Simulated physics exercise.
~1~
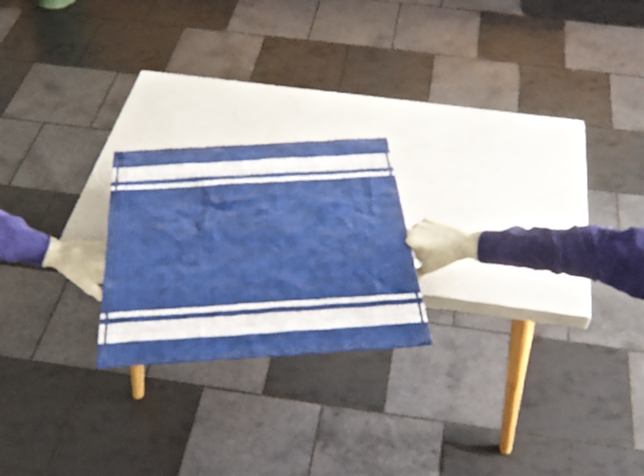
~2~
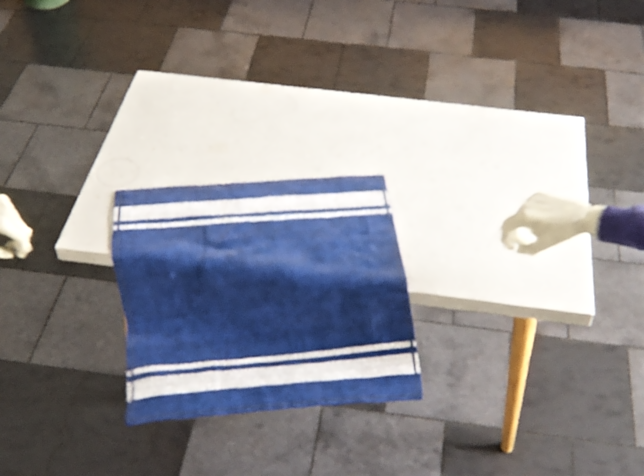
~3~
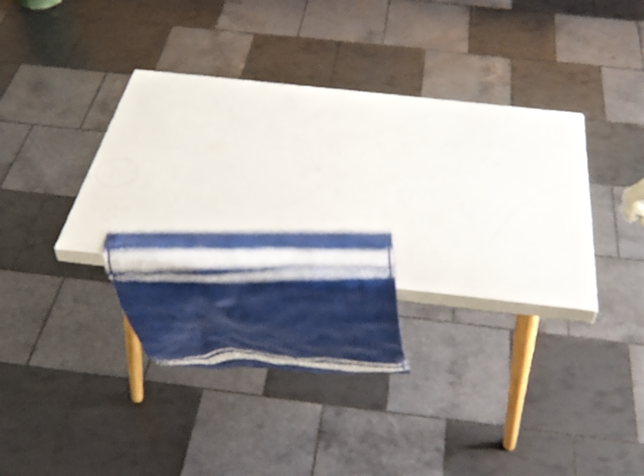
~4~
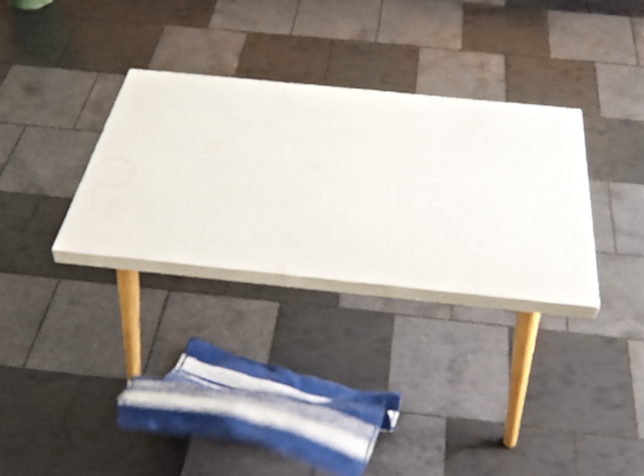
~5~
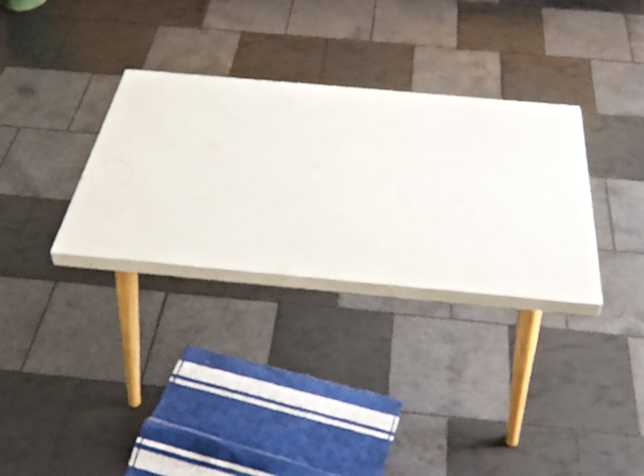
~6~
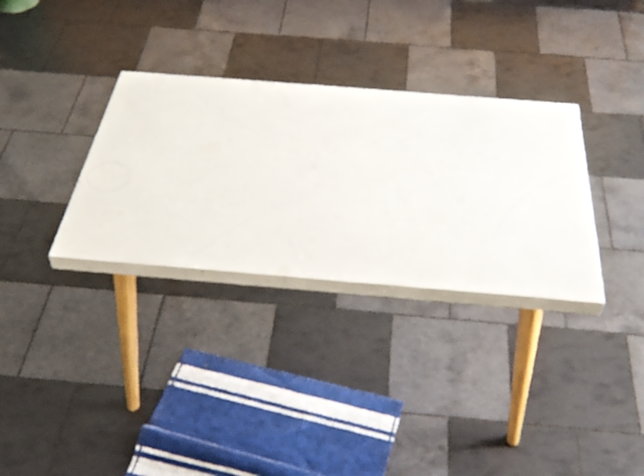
A blue cloth with white stripes was held flat by two gloved hands over the front edge of a white table, then let go. It sagged over the edge, slid off the front, and ended up lying on the tiled floor.
